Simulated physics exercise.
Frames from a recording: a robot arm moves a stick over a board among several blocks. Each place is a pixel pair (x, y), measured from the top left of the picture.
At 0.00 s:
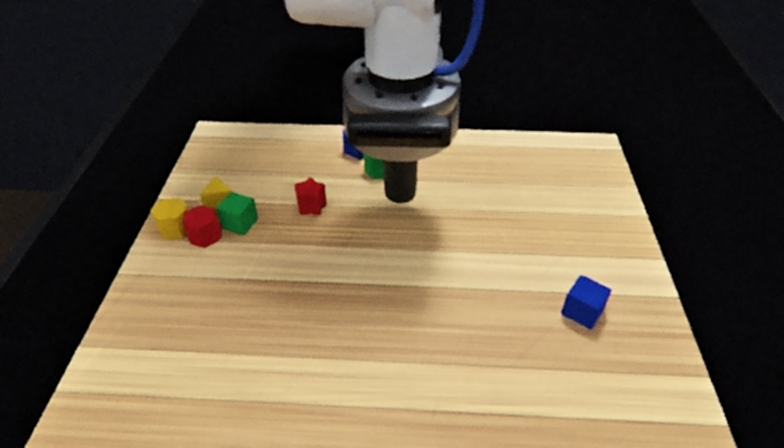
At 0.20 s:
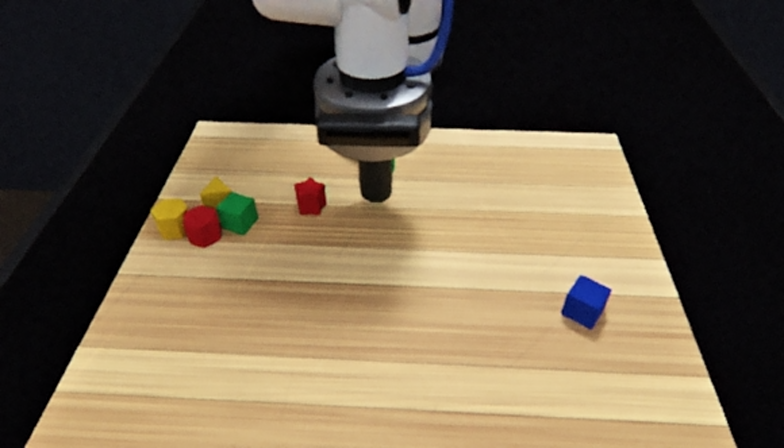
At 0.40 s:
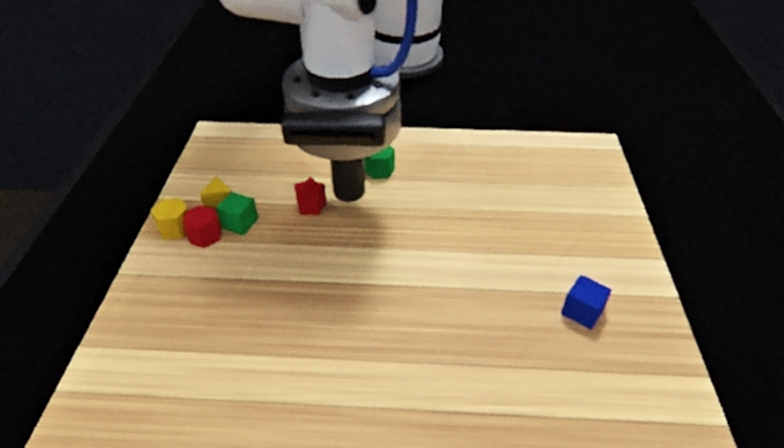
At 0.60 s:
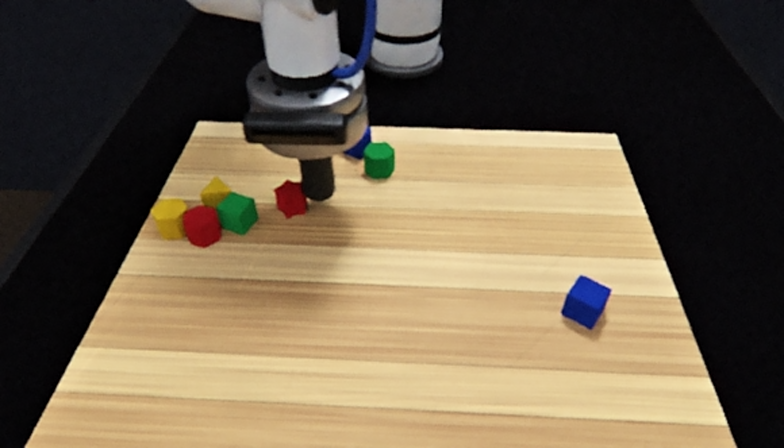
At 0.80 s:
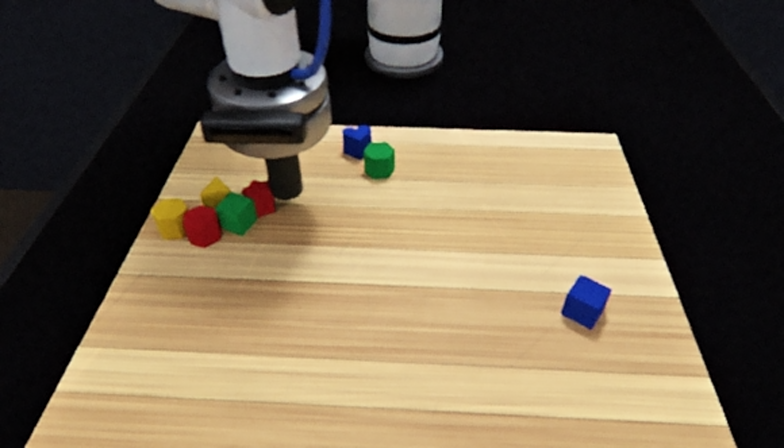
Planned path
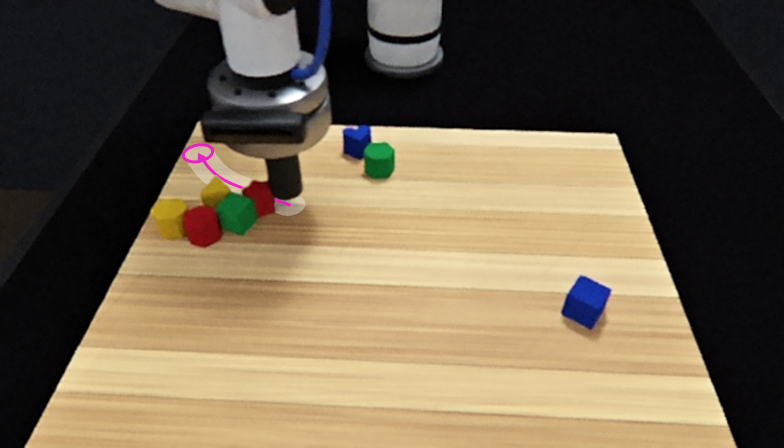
A robot arm with a dark stick hangs over a pale striped wooden board, seen from the front and slightly above by a still camera. A yellow hexagon, red hexagon, yellow triangular block and green block cluster at left, a red star sits nearer the middle, blue and green blocks lie behind, and a blue cube rests at right. The arm slides left and pushes the star up beside the cluster.
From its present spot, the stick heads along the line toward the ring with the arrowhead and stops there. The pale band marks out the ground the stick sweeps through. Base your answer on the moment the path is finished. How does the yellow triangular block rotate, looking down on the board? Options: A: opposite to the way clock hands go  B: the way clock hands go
Correct choice: B.
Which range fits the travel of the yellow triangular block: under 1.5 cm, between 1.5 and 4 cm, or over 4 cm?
Displaced 1.5 to 4 cm.
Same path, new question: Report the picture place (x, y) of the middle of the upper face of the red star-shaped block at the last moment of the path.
Located at (223, 186).
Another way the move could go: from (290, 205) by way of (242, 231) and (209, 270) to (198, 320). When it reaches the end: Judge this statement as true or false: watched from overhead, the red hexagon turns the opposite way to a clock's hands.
True
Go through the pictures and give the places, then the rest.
Stick's lower end (400, 194); red hexagon (199, 216); yellow triangular block (216, 186); green square (235, 203); red star-shaped block (309, 186), in the first picture.
Stick (376, 193); blocks still, in the second picture.
Stick (349, 193); blocks still, in the third picture.
Stick (320, 192); red star-shaped block (290, 188), in the fourth picture.
Stick (287, 191); red hexagon (199, 216); yellow triangular block (216, 186); green square (234, 203); red star-shaped block (258, 188), in the fifth picture.
Drawn move, from (290, 205) over (232, 184) to (198, 153).
On the path given first. One third of the way, stick (247, 177); red hexagon (195, 218); yellow triangular block (198, 187), turned 25° clockwise; green square (230, 205); red star-shaped block (223, 186), turned 55° anticlockwise.
Two thirds of the way, stick (213, 161); red hexagon (195, 218); yellow triangular block (198, 187), turned 25° clockwise; green square (230, 205); red star-shaped block (223, 186), turned 55° anticlockwise.
At the end, stick (194, 140); red hexagon (195, 218); yellow triangular block (198, 187), turned 25° clockwise; green square (230, 205); red star-shaped block (223, 186), turned 55° anticlockwise.
